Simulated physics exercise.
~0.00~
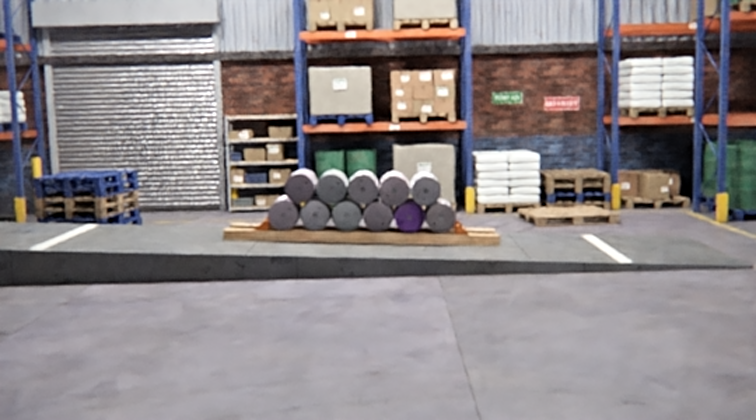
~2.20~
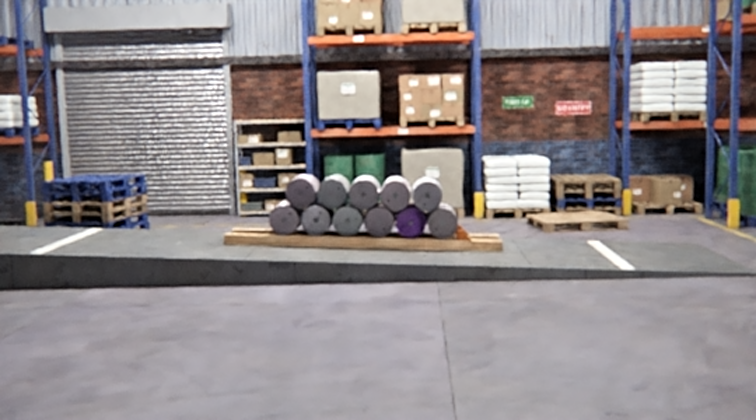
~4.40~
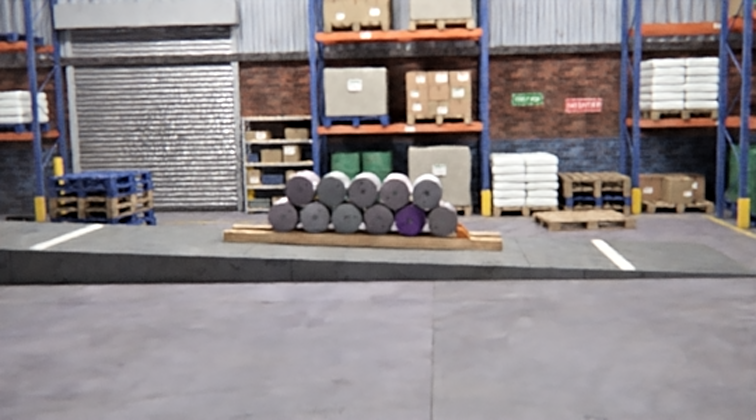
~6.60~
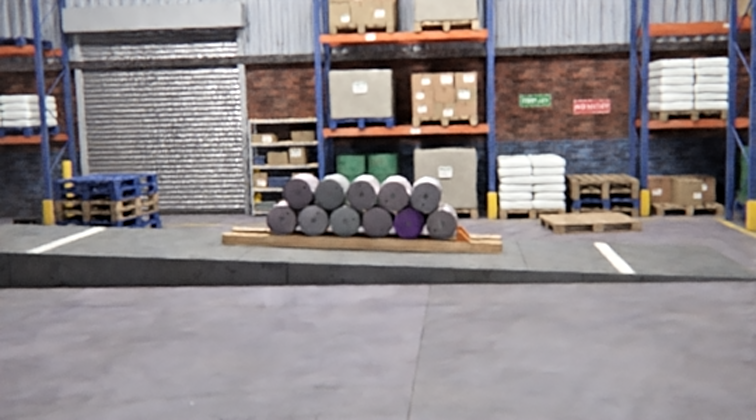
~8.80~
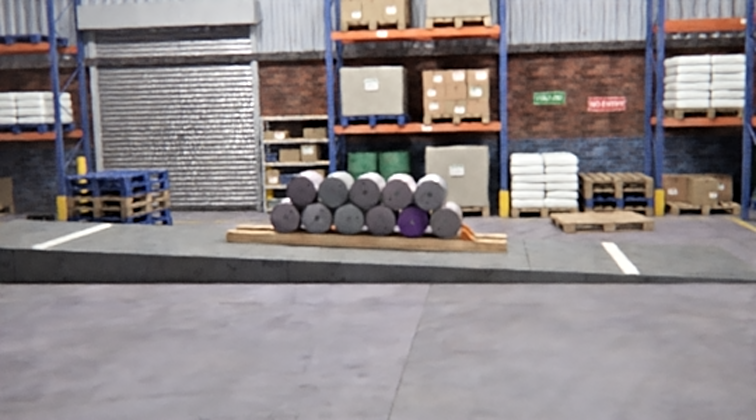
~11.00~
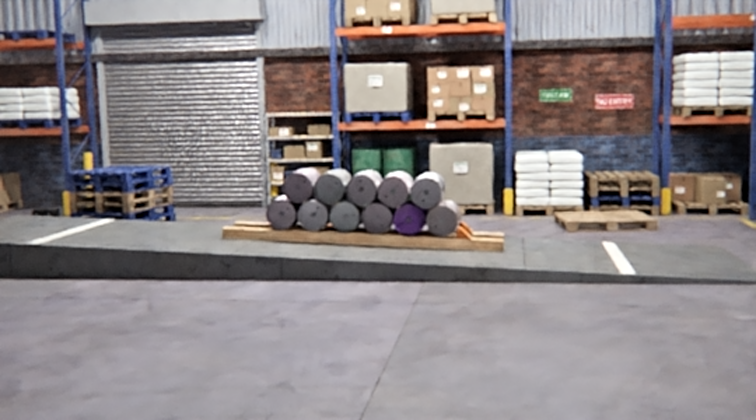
In a warehouse with tall racks and a roller shutter, a two-layer stack of grey rolls with one purple one sat on wooden bearers as the view drifted slowly sideways; nothing rolled, and the purple one finished still resting in the bottom row.
